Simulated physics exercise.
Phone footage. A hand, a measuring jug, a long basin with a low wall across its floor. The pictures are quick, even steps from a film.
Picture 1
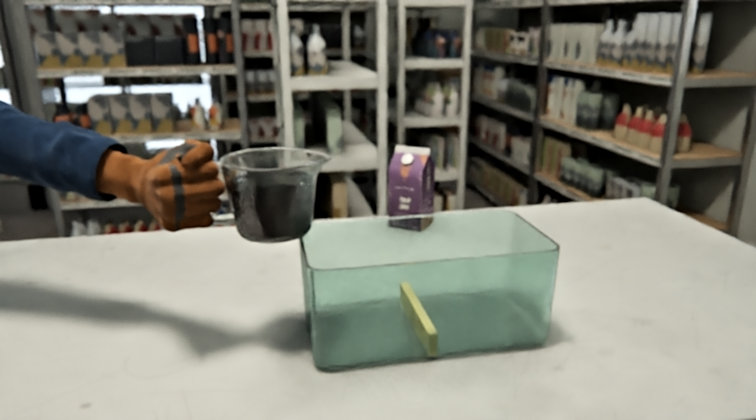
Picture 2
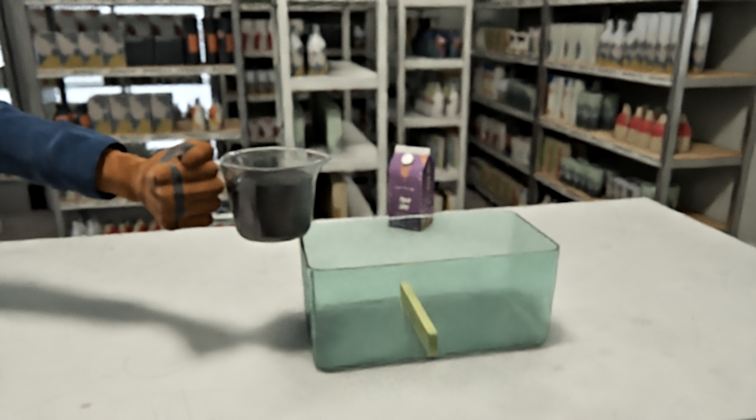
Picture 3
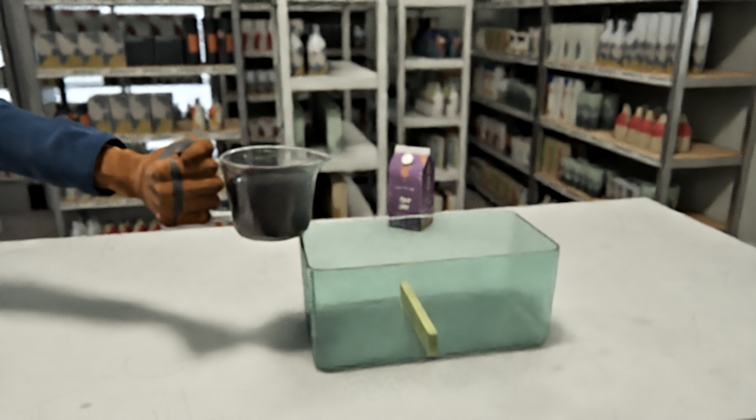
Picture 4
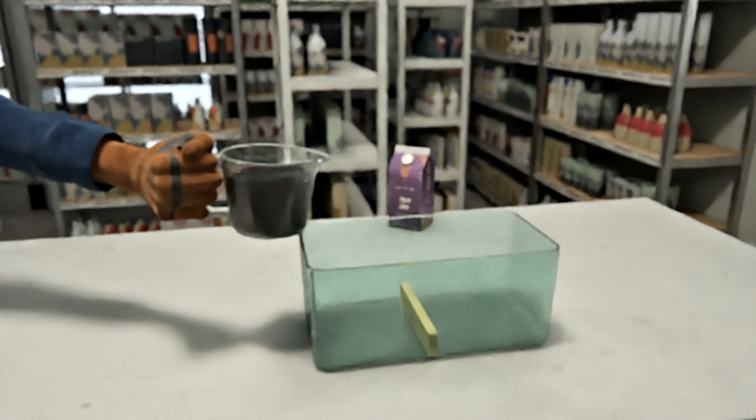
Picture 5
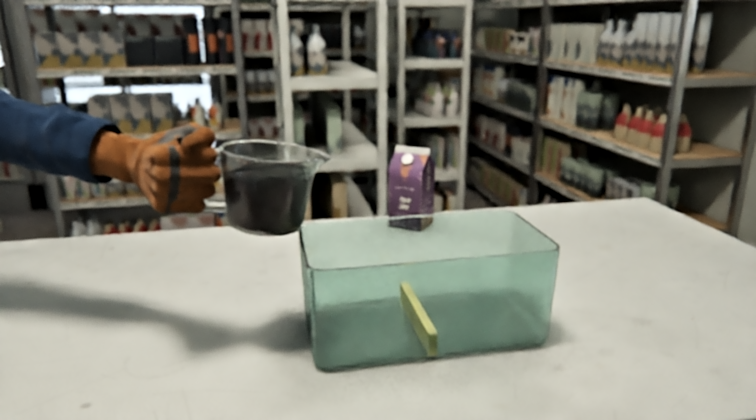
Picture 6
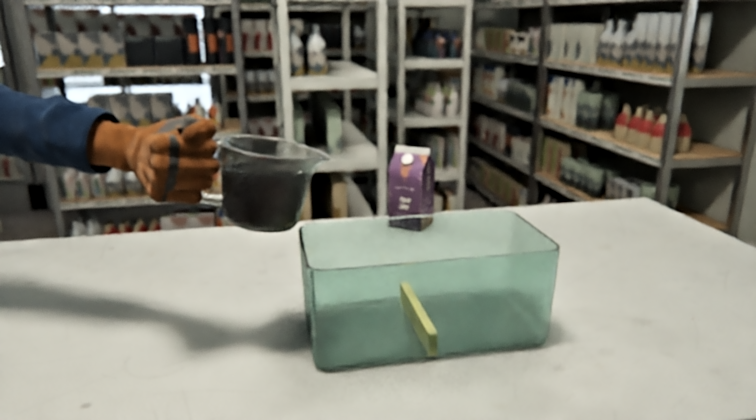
The clip opens with a gloved hand holding a clear measuring jug of dark wine, upright beside a greenish long basin with a low yellow wall across its floor. The hand then gradually tilts the jug slightly to the right, while the basin and purple carton stay still.
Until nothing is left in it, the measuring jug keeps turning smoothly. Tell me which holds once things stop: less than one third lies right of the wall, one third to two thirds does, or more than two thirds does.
Stays short of a third.
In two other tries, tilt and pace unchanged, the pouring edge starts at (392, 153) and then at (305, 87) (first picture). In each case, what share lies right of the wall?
The first gives 95 %, the second 10 %.
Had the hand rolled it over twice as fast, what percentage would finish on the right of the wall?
Around 55 per cent ends up there.
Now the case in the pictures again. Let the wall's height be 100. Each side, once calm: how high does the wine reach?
Left side: Approx. 50 %; right side: Approx. 10 %.
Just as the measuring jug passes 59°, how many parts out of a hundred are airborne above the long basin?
Roughly 15 per cent.
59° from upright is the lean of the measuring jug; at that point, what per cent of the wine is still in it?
About 80 %.
A moment on, the measuring jug is tipped part way and 82 per cent is still to pour, 3 is left of the wall and 0 right of it.
Next, the measuring jug is tipped on its side and 21 per cent is still to pour, 50 is left of the wall and 5 right of it.
Then the measuring jug is tipped on its side and 1 per cent is still to pour, 81 is left of the wall and 16 right of it.
Later the measuring jug is tipped on its side and 0 per cent is still to pour, 81 is left of the wall and 18 right of it.
In the end 81 per cent lies left of the wall, 18 right of it and 1 outside.
